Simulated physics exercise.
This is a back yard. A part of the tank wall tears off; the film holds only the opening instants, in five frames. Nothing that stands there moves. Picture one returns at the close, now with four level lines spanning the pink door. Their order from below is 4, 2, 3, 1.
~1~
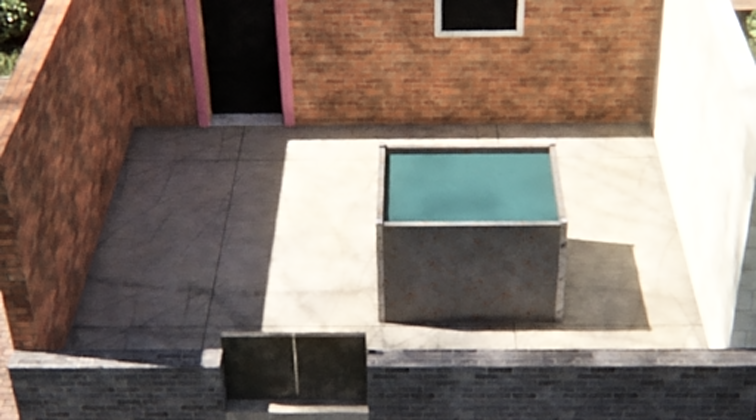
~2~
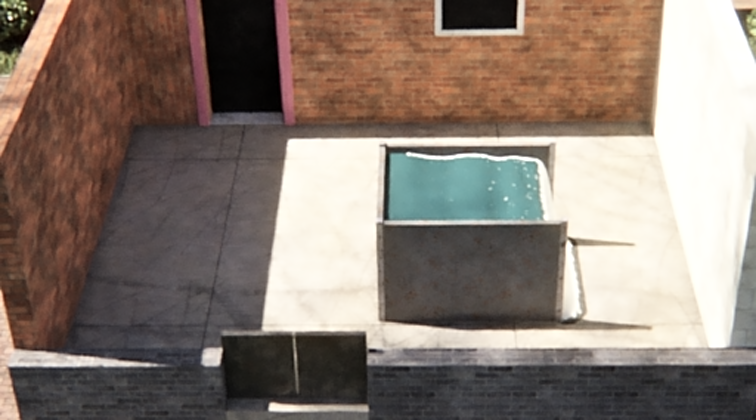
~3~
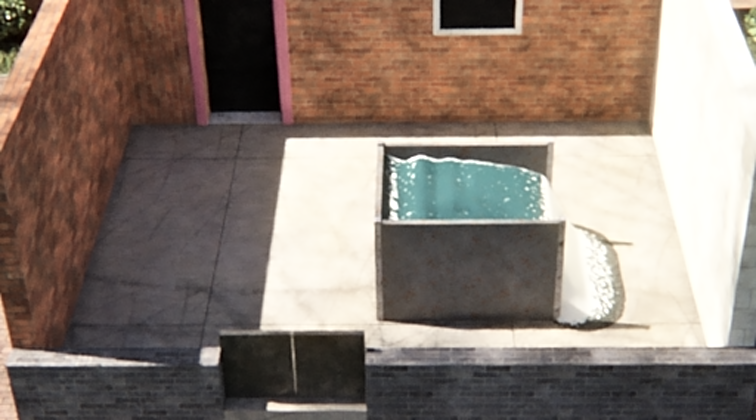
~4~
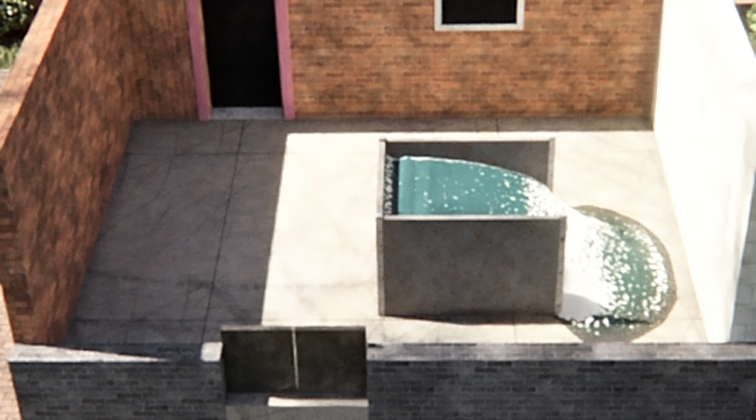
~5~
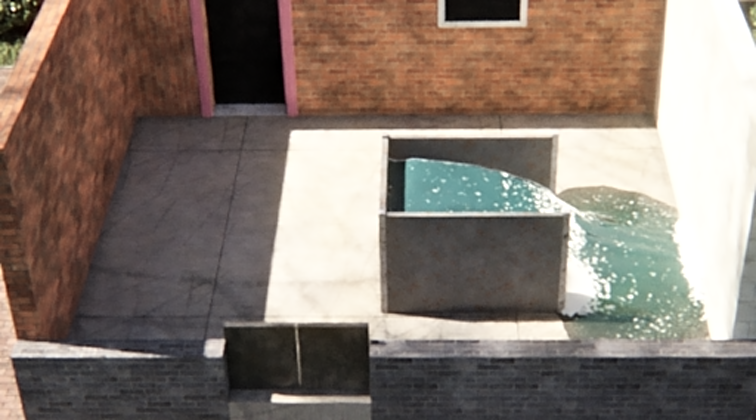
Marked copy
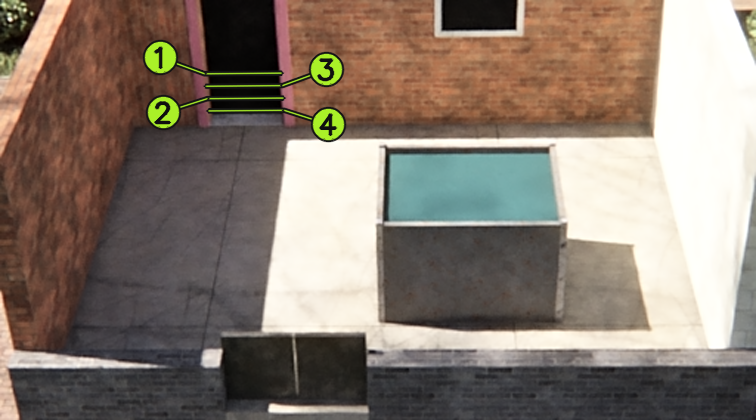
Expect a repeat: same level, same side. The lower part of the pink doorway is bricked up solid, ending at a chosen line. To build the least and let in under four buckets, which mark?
Use mark 4.
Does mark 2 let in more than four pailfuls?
No, not at all.
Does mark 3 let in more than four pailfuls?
No, not at all.
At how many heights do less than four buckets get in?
All four.
On the marked copy, 1 at (243, 73); 2 at (245, 98); 3 at (244, 85); 4 at (246, 110); from the bottom up 4, 2, 3, 1.
With 1, nothing gets over.
With 2, nothing gets over.
With 3, nothing gets over.
With 4, nothing gets over.
